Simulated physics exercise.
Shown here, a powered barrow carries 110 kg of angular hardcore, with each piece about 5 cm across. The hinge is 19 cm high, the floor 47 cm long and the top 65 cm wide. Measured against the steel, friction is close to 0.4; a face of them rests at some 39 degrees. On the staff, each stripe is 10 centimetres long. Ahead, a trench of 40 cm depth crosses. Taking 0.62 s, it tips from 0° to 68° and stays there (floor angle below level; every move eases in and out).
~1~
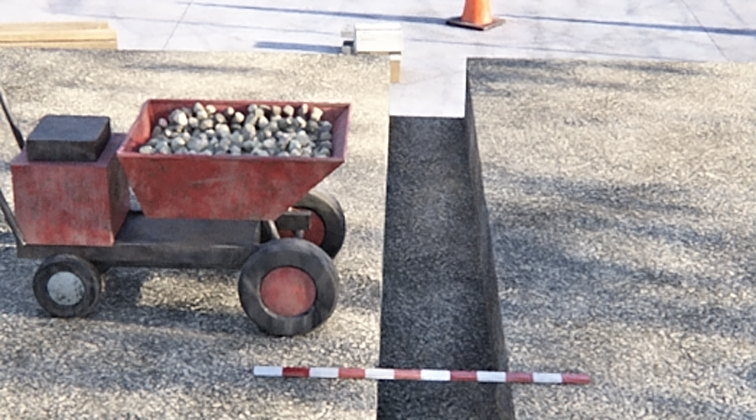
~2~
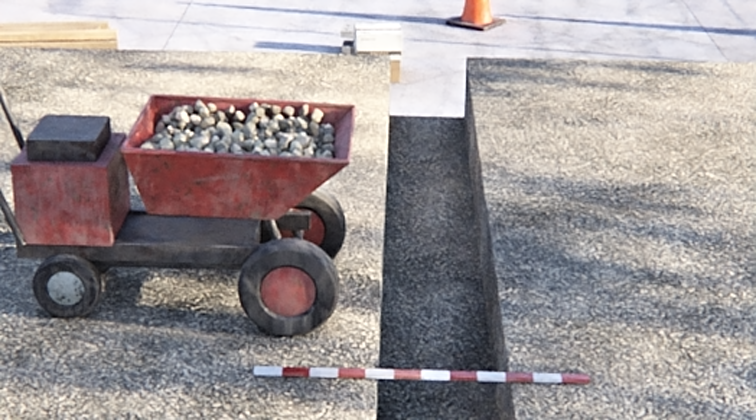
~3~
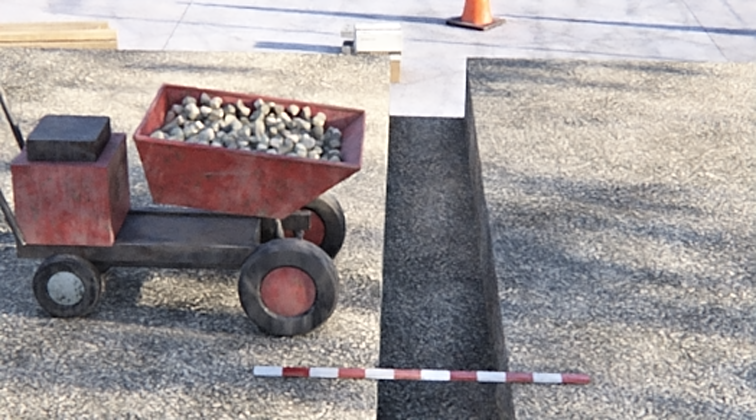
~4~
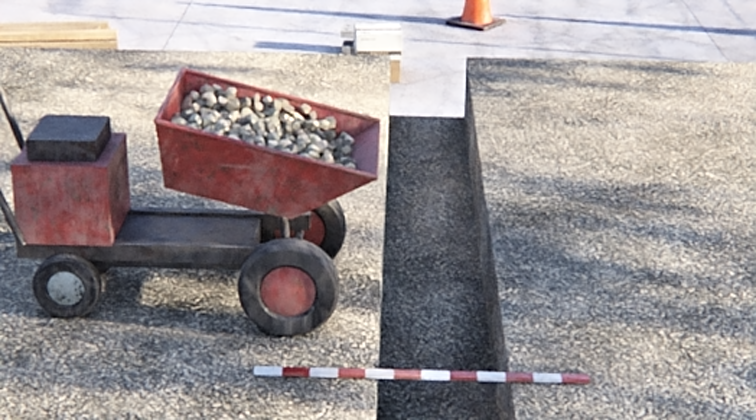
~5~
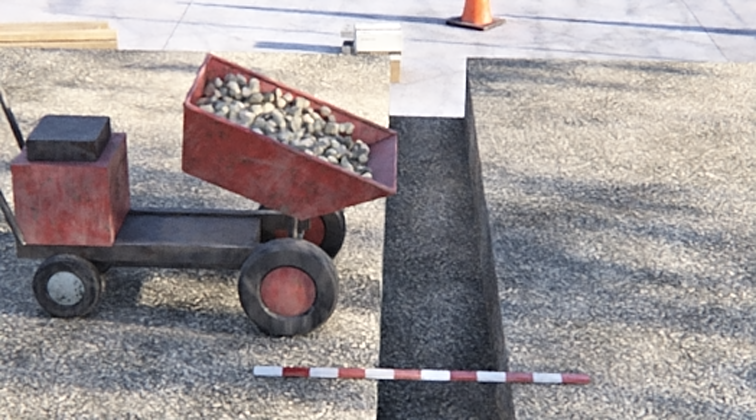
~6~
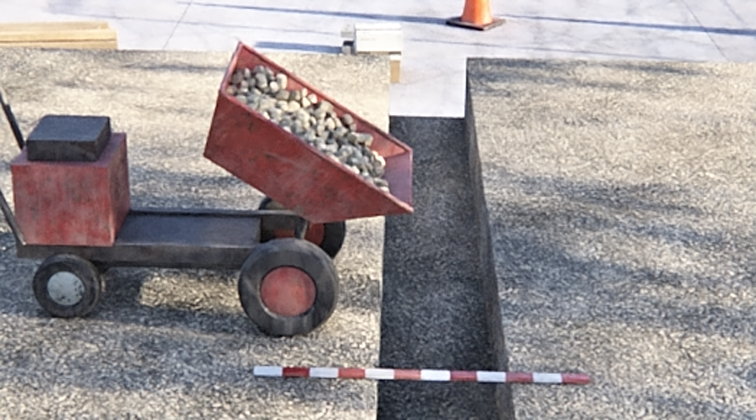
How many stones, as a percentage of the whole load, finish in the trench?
Roughly 65 per cent of the load ends up in the trench.
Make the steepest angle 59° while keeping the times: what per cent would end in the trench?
Then close to 45 per cent.
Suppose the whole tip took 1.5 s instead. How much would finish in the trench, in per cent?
Something close to 90 per cent.
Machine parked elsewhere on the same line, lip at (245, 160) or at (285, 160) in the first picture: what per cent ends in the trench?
95 and 100 %.
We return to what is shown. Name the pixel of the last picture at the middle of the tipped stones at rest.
Roughly at (481, 369).
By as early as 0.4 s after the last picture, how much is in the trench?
By that point it's something like 25 in a hundred.
Then, 0.2 s after the last picture the floor is at 57°, 100 % in the tray; the foremost stones are at (420, 224).
Then, 0.4 s after the last picture the floor is at 68°, 72 % in the tray, 25 % in the trench, 3 % past the trench; the foremost stones are at (514, 303).
Then, 0.8 s after the last picture the floor is at 68°, 17 % in the tray, 47 % in the trench, 36 % past the trench; the foremost stones are at (687, 312).
Then, 2.7 s after the last picture the floor is at 68°, 0 % in the tray, 65 % in the trench, 35 % past the trench; the foremost stones are past the picture's edge.
